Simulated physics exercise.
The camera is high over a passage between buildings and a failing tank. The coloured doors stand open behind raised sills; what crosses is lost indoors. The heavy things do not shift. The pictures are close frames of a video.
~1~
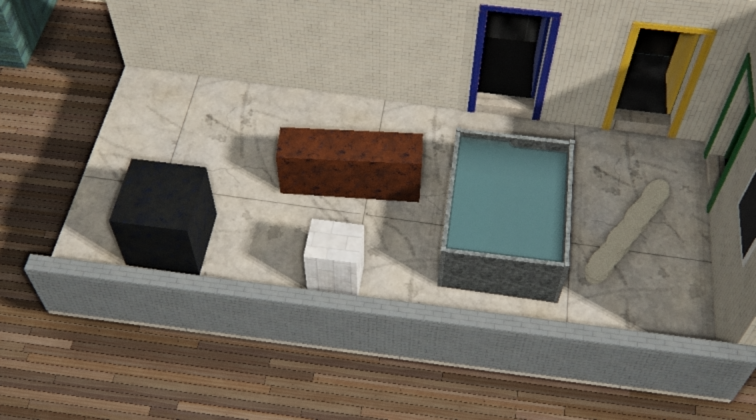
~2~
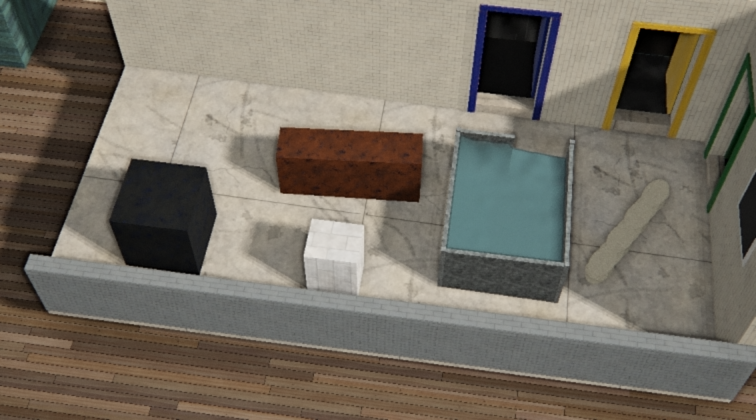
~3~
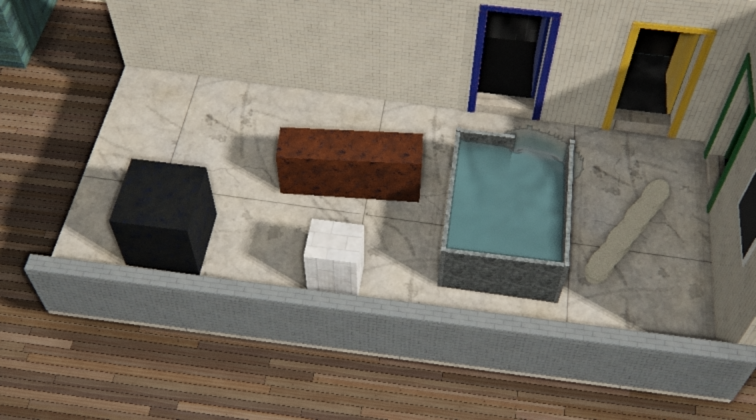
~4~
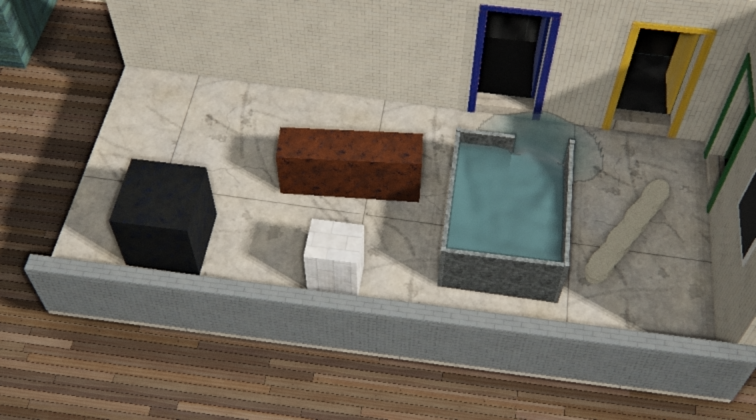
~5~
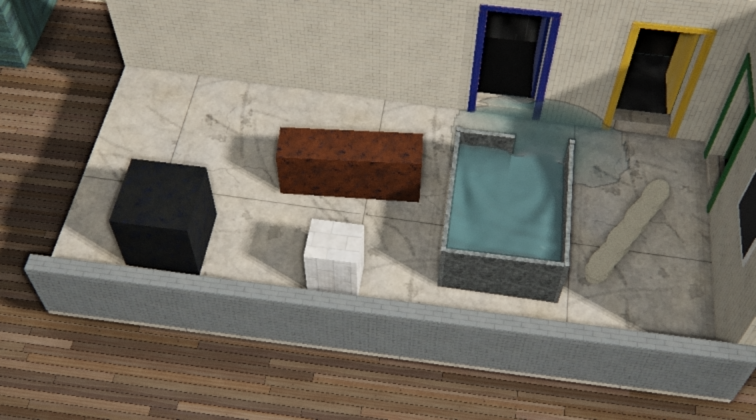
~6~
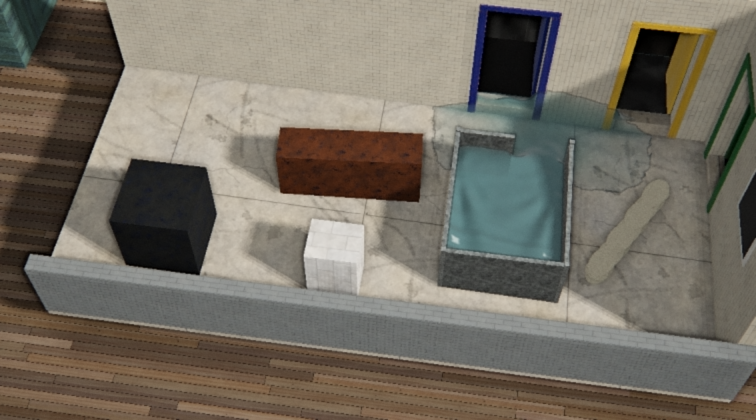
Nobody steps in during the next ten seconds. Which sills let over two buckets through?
One by one: The green door floods; the blue door floods; the yellow door holds within the limit.
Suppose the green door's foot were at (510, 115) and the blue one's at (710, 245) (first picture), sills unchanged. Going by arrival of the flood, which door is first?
It is the green door.
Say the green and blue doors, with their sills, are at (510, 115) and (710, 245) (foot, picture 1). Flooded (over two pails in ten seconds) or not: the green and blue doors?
One by one: The green one passes that mark, the blue one stays under.
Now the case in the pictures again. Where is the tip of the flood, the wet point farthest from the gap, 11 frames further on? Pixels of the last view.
I would point to (240, 82).
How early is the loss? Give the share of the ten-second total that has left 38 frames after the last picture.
About 85 per cent.
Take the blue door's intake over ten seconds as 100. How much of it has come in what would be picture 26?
Roughly 95 per cent.
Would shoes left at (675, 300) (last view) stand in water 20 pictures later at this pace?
Verdict: Under water.
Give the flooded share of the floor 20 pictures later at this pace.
Roughly 60 per cent.
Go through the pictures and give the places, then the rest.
In the first frame, the tank at (509, 198) is whole and still.
In the second frame, the front is at a hidden place, out from the gap on the tank's far side.
In the third frame, the front is at (520, 133), out from the gap on the tank's far side.
In the fourth frame, the front is at (575, 126), out from the gap on the tank's far side.
In the fifth frame, the front is at (613, 131), out from the gap on the tank's far side.
In the sixth frame, the front is at (644, 135), out from the gap on the tank's far side.
A moment on, water covers 20 % of the floor; the green door under two buckets in, the blue door over two buckets in, the yellow door under two buckets in.
Next, water covers 35 % of the floor; the green door far over two buckets in, the blue door far over two buckets in, the yellow door under two buckets in.
Then, water covers 60 % of the floor; the green door far over two buckets in, the blue door far over two buckets in, the yellow door under two buckets in.
Later, water covers 75 % of the floor; the green door far over two buckets in, the blue door far over two buckets in, the yellow door under two buckets in.
In the end, water covers 85 % of the floor; the green door far over two buckets in, the blue door far over two buckets in, the yellow door under two buckets in.
